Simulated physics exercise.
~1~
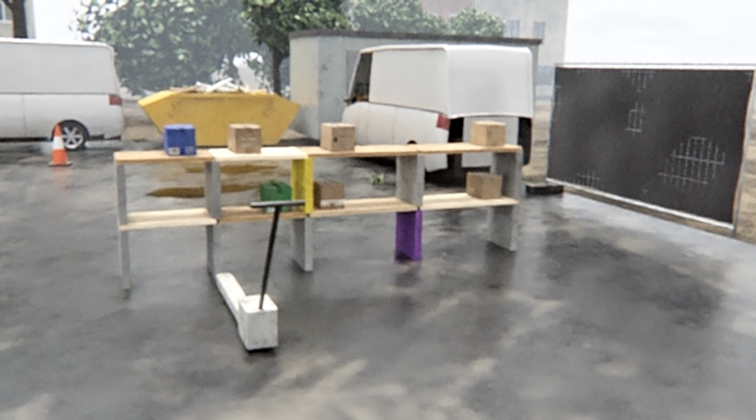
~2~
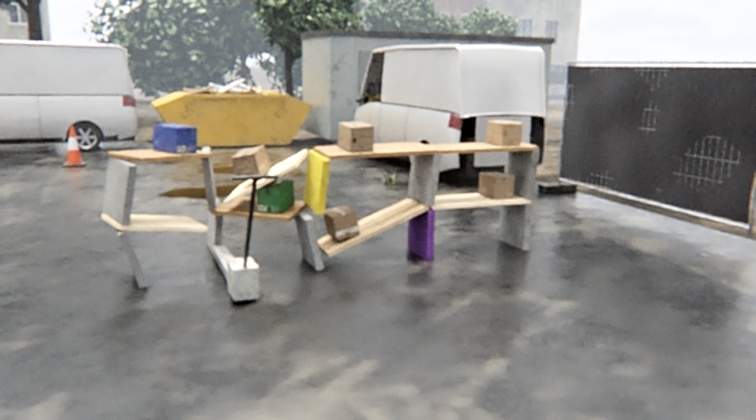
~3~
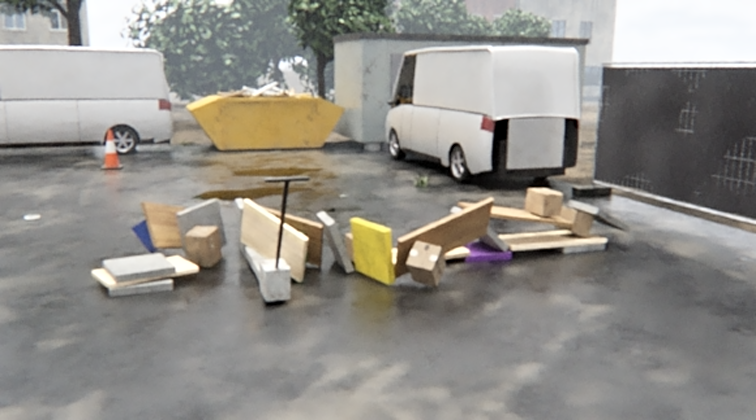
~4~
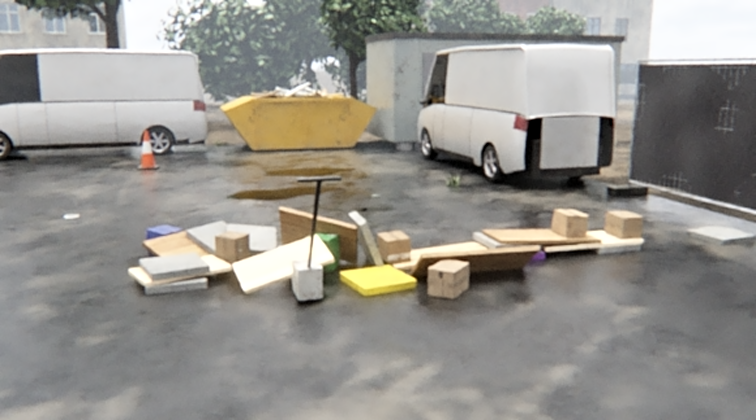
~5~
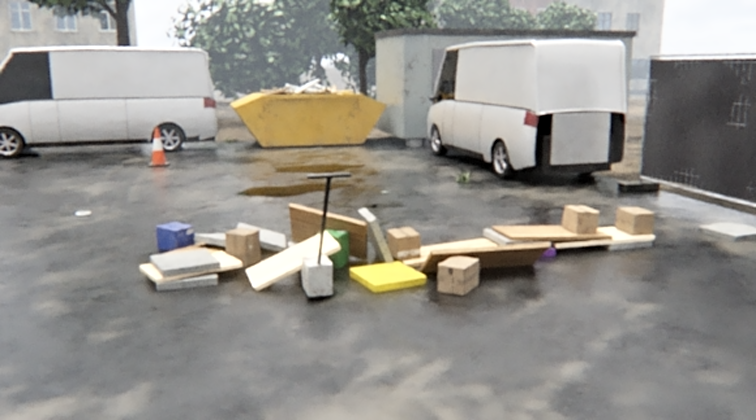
On a wet paved yard with parked vans and a yellow skip behind, a two-tier shelf of loose boards on upright blocks holds several cartons. A low, pale jack with a dark upright handle pushes in at the foot of one upright near the yellow one. The boards beside it tip and sag, and the cartons on them slide. The collapse then spreads both ways until the whole run drops, the yellow and purple uprights toppling too. It ends as a low, scattered heap, the yellow upright flat, the blue carton at the left, and the jack standing still among the boards.
